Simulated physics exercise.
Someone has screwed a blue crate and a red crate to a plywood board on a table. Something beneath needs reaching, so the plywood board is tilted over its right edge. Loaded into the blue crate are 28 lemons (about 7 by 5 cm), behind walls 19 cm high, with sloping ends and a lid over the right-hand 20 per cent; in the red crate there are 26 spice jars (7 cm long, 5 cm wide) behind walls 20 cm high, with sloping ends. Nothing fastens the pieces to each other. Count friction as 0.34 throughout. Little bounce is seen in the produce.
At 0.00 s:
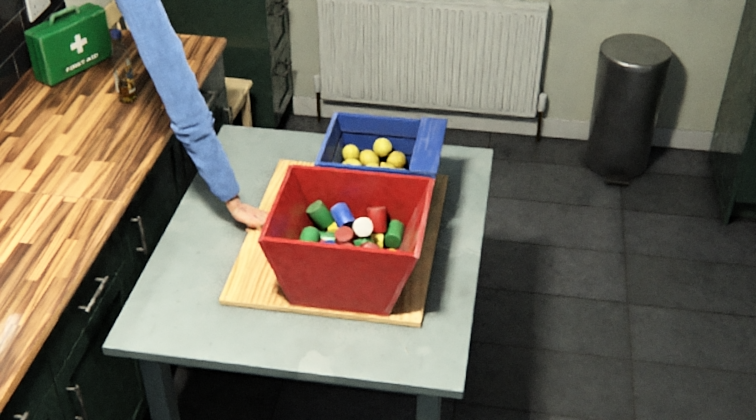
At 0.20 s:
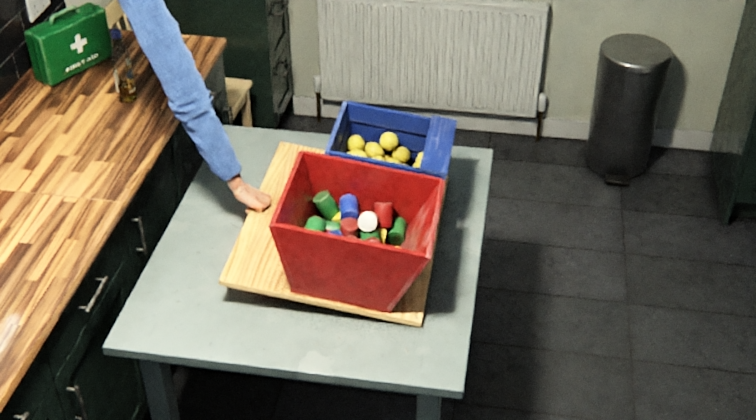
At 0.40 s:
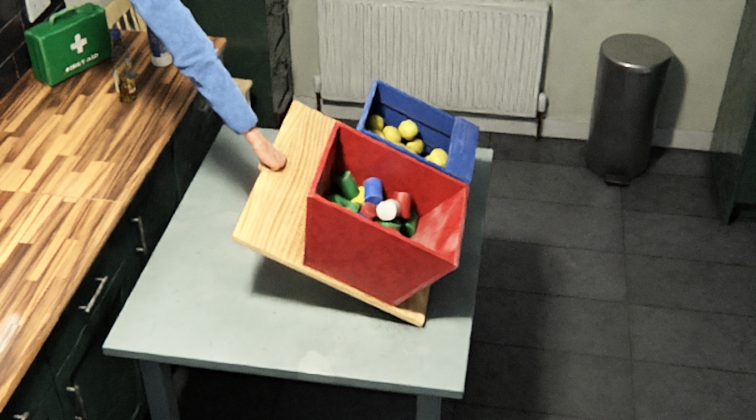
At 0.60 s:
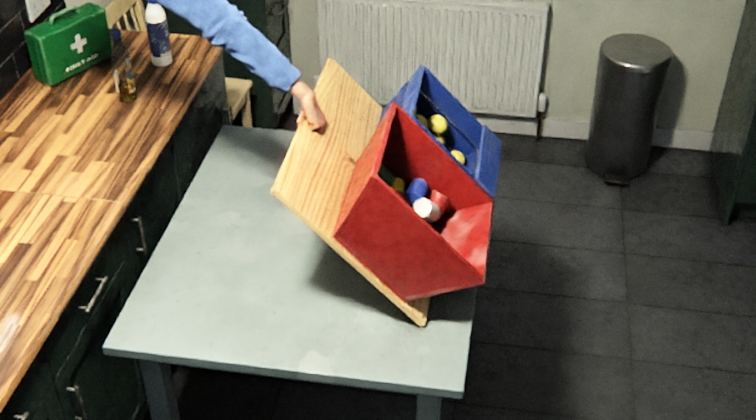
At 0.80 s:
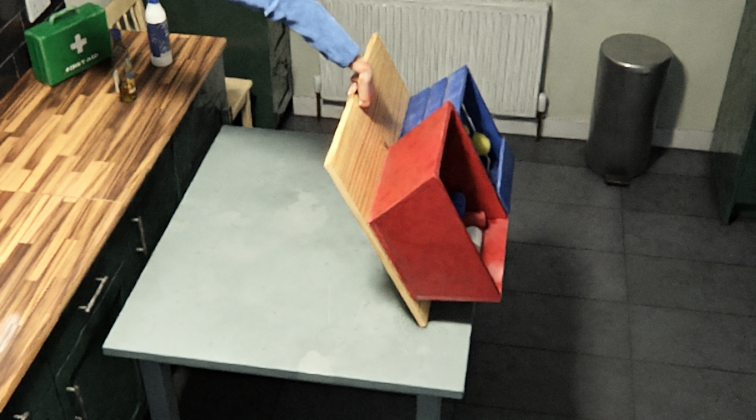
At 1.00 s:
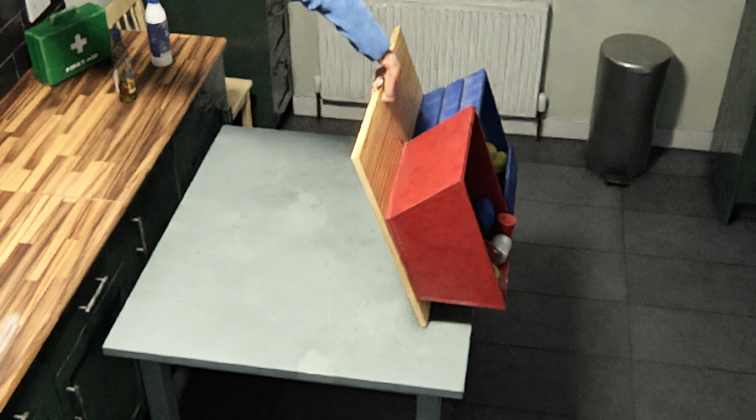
In a kitchen, a hand lifting the left side of a wooden board, steeply tilting attached red and blue crates rightward.
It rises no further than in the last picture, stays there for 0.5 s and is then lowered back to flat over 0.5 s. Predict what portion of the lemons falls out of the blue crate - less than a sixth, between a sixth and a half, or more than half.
It holds above five-sixths.
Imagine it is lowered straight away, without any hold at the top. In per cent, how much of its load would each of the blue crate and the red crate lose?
In that case you'd see blue crate shed 0 percent of its load and red crate shed 30 percent.
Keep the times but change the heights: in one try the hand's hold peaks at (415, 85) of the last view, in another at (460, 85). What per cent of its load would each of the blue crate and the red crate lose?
The blue crate would lose 0 per cent in the first try and 20 per cent in the second, the red crate 70 and then 100 per cent.
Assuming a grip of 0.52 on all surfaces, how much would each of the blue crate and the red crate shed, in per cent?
In that case blue crate 0, red crate 40 per cent.
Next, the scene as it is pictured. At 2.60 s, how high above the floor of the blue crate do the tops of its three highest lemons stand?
14 centimetres high, more or less.
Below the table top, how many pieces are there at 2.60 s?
Estimated number of pieces: About 12.
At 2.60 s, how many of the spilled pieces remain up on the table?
About 1.
After 1.26 s, tilt 71°; 0 of 28 out of the blue crate and 4 of 26 out of the red crate.
After 1.58 s, tilt 66°; 0 of 28 out of the blue crate and 9 of 26 out of the red crate.
After 2.02 s, tilt 0°; 0 of 28 out of the blue crate and 12 of 26 out of the red crate.
Final count (at 2.60 s), 0 of 28 out of the blue crate and 12 of 26 out of the red crate. Asked share, 0 of 28, 0 per cent.
